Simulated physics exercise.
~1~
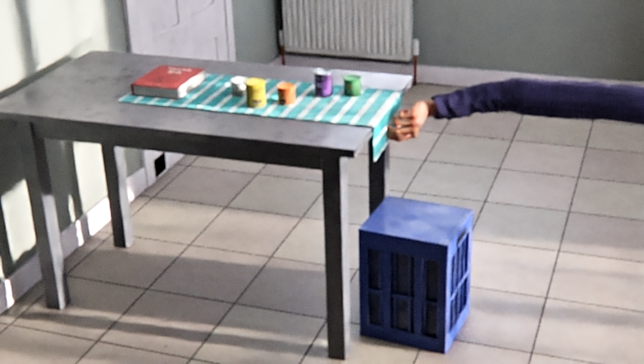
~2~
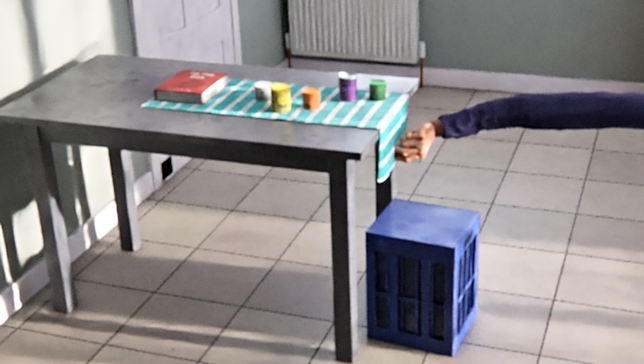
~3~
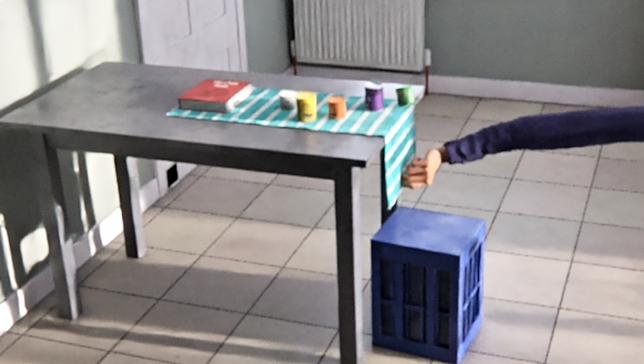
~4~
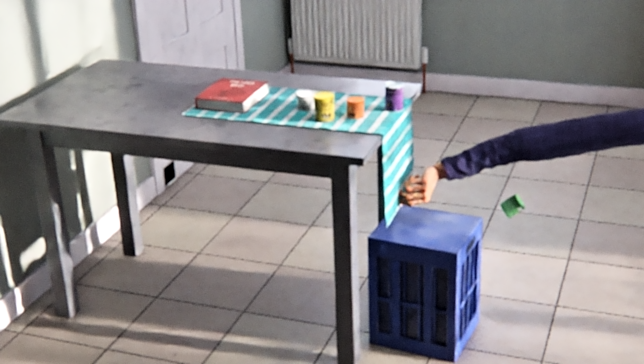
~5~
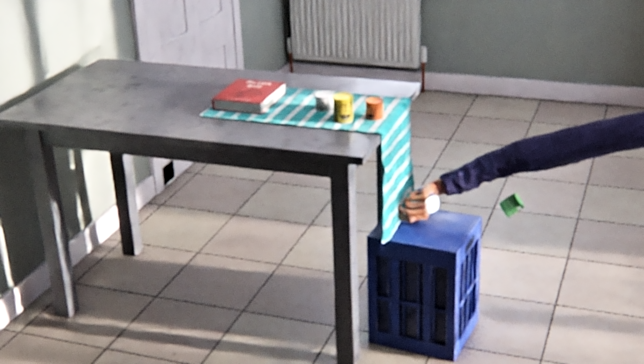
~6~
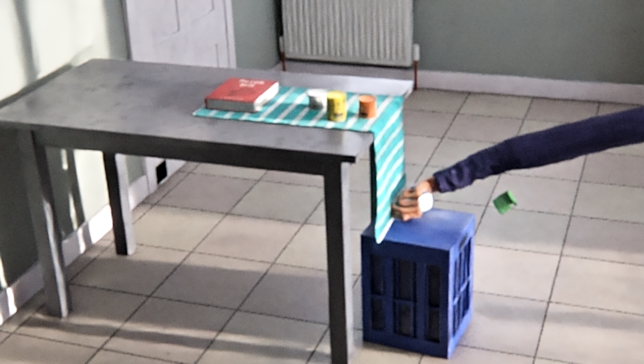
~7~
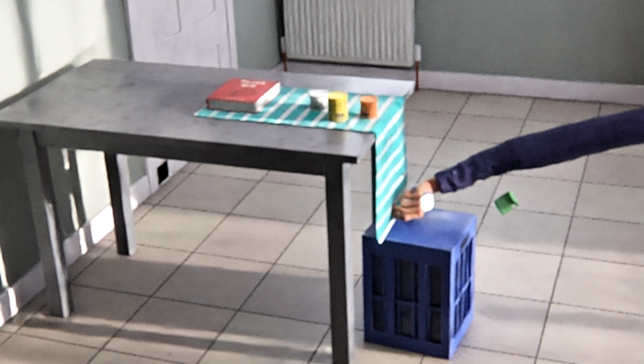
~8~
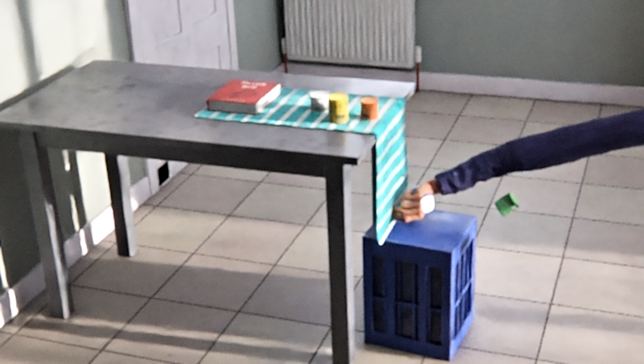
At the start, a red book and five small containers sit on a turquoise striped tea towel on a grey table, while a hand holds the end hanging above a blue crate. The hand draws the towel down and the containers and book slide to the right with it. The green pot goes over the edge and ends up on the tiled floor beyond the crate. The purple can leaves the table next. Finally the hand stops with the hem at the crate, and the white, yellow and orange containers and the book remain on the table.
